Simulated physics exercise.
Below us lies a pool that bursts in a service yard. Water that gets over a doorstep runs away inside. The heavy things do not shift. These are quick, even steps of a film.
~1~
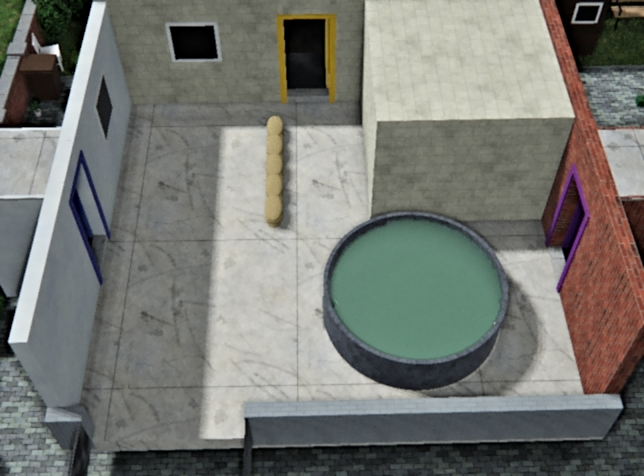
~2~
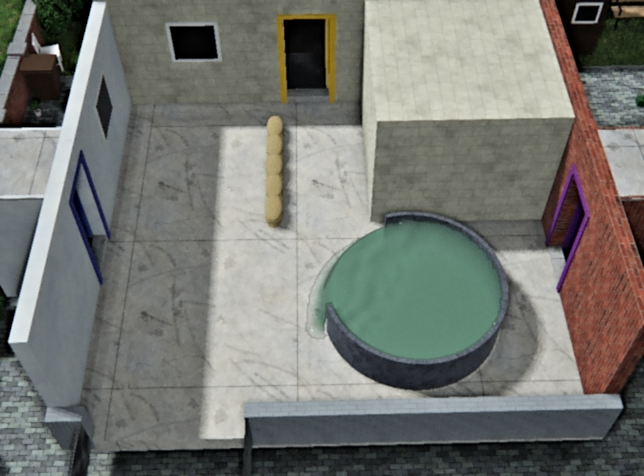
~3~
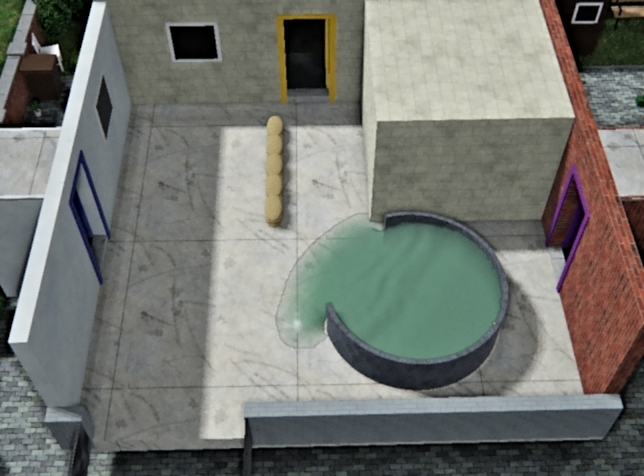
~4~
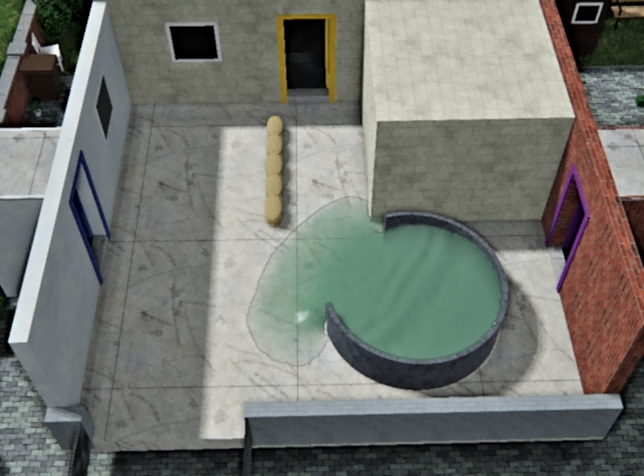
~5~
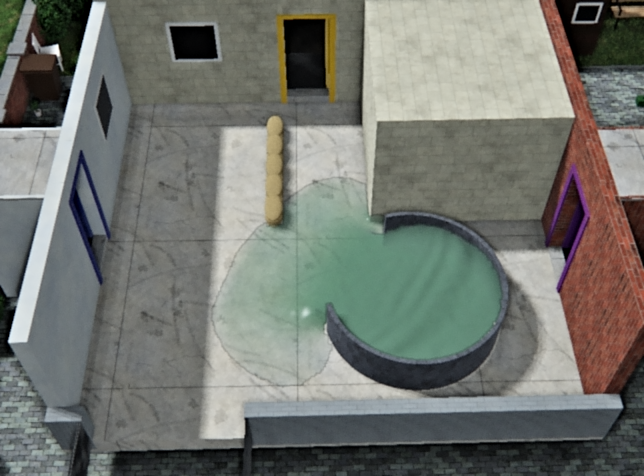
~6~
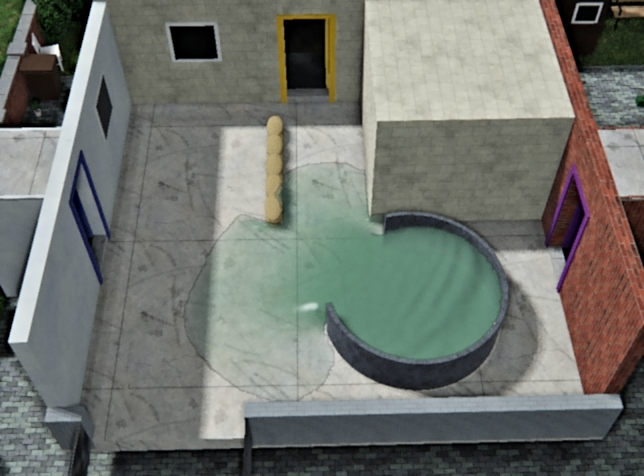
A walled service yard with a pale, streaked stone floor is seen from high above by a camera that stays still. A round dark-rimmed tank of green water sits right of centre below a blocky structure, with a row of tan rounded objects near a yellow-framed doorway, a blue-framed door left and a purple-framed one right. The tank's left side opens, and water pours through the gap, fanning leftward across the floor in a widening, thinning sheet that reaches the lower end of the tan row.
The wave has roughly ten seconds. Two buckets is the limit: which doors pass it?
In the end: The yellow door floods; the purple door holds within the limit; the blue door floods.
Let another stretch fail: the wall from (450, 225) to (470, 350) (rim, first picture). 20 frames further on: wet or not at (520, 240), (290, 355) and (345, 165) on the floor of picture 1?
One after the other: Under water, awash, free of water.
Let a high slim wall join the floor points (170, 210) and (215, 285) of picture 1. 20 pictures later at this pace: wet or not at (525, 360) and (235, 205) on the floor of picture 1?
As listed: Free of water, flooded.
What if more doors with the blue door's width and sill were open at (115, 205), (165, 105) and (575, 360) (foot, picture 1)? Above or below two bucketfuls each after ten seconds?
As listed: Takes more, passes that mark, lets less in.
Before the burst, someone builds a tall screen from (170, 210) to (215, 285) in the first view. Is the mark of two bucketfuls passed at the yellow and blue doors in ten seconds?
In short: The yellow one passes that mark, the blue one is under.
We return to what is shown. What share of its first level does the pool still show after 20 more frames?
Roughly 30 per cent.
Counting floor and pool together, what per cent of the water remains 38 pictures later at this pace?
Close to 84 %.
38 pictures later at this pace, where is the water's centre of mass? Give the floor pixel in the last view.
Close to (267, 231).
A moment on, water covers 55 % of the floor; the yellow door wet at the sill, nothing in, the purple door not reached, the blue door wet at the sill, nothing in.
Next, water covers 65 % of the floor; the yellow door over two buckets in, the purple door not reached, the blue door under two buckets in.
Then, water covers 70 % of the floor; the yellow door far over two buckets in, the purple door wet at the sill, nothing in, the blue door far over two buckets in.
Later, water covers 80 % of the floor; the yellow door far over two buckets in, the purple door wet at the sill, nothing in, the blue door far over two buckets in.
In the end, water covers 95 % of the floor; the yellow door far over two buckets in, the purple door under two buckets in, the blue door far over two buckets in.
